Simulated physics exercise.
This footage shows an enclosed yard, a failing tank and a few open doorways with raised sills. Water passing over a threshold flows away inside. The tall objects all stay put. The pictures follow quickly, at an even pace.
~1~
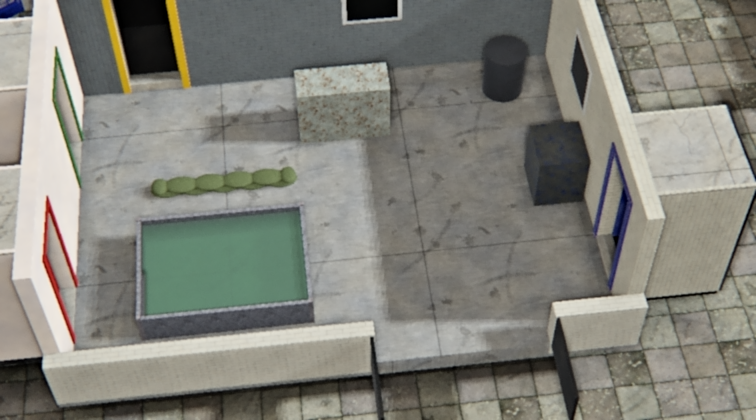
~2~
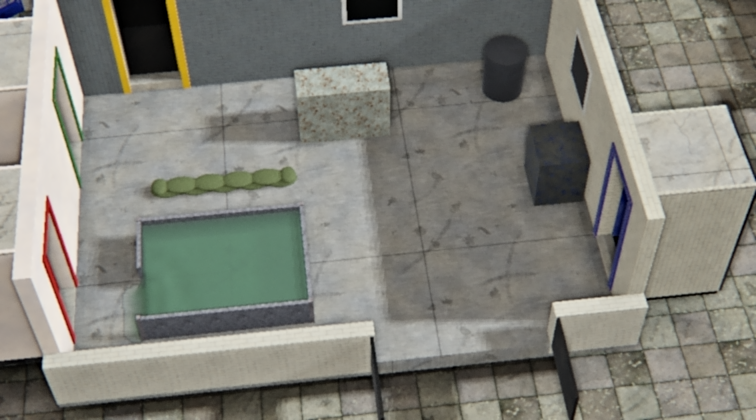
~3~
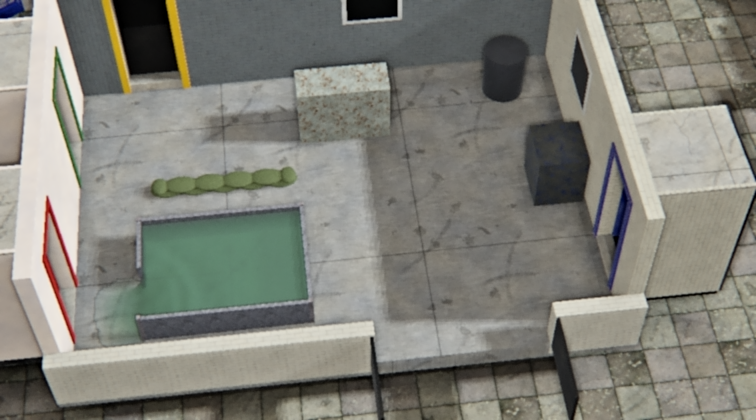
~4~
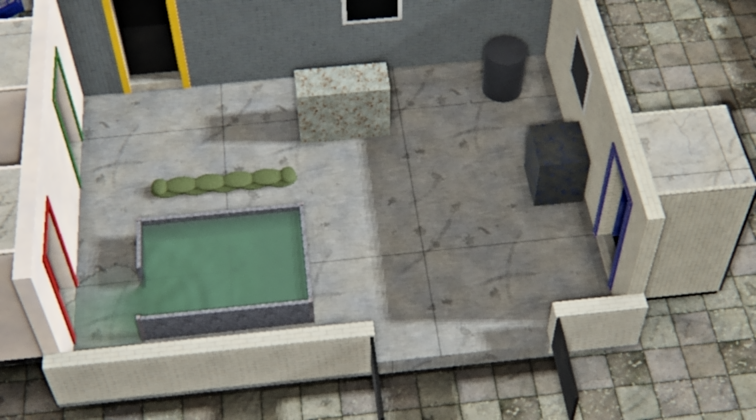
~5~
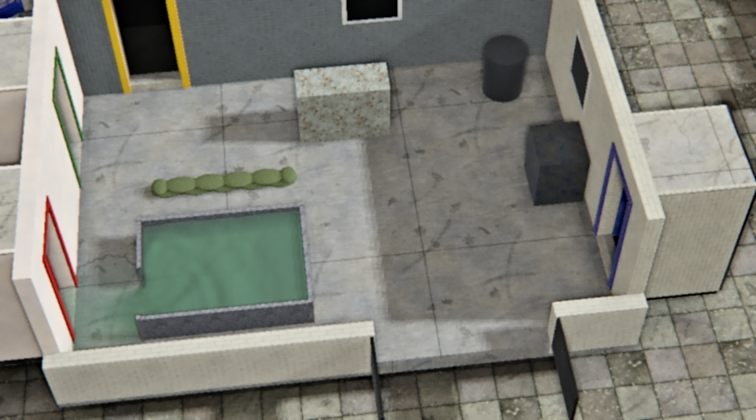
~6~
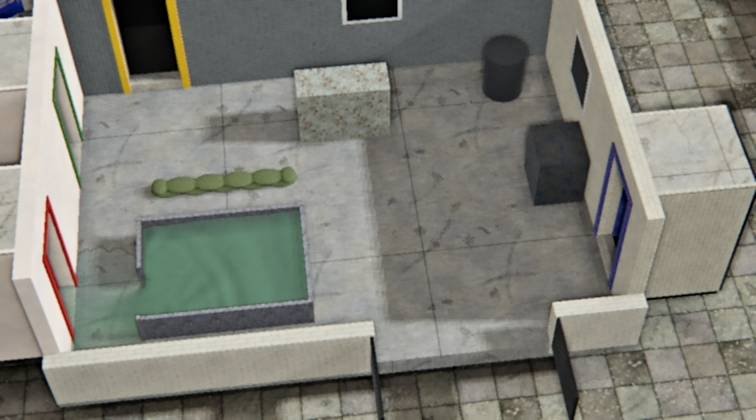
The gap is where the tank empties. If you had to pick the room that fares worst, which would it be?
I would pick the red room.
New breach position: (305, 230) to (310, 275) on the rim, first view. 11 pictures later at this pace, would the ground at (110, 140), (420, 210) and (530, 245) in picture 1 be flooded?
Going through them in turn, I'd say spared, sodden and sodden.
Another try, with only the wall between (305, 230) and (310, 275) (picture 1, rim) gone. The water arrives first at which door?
Answer: The blue one.
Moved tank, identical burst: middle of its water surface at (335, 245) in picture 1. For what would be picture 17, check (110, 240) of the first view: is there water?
It is soaked at that point.
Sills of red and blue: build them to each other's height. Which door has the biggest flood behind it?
That would be the one in red.
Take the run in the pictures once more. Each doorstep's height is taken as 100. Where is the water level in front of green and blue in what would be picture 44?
I'd put it at close to 60 and 0 per cent.
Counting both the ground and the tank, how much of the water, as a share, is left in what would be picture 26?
Roughly 78 parts in every hundred.
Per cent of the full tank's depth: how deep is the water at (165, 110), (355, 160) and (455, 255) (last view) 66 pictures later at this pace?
6, 0 and 4 per cent, roughly.
A moment on, water covers 5 % of the floor; green door not reached, red door a lot in, yellow door not reached, blue door not reached.
Next, water covers 10 % of the floor; green door wet at the sill, nothing in, red door a lot in, yellow door not reached, blue door not reached.
Then, water covers 15 % of the floor; green door wet at the sill, nothing in, red door a lot in, yellow door not reached, blue door not reached.
Later, water covers 35 % of the floor; green door wet at the sill, nothing in, red door a lot in, yellow door wet at the sill, nothing in, blue door not reached.
In the end, water covers 45 % of the floor; green door wet at the sill, nothing in, red door a lot in, yellow door wet at the sill, nothing in, blue door wet at the sill, nothing in; the red door has let in the most.
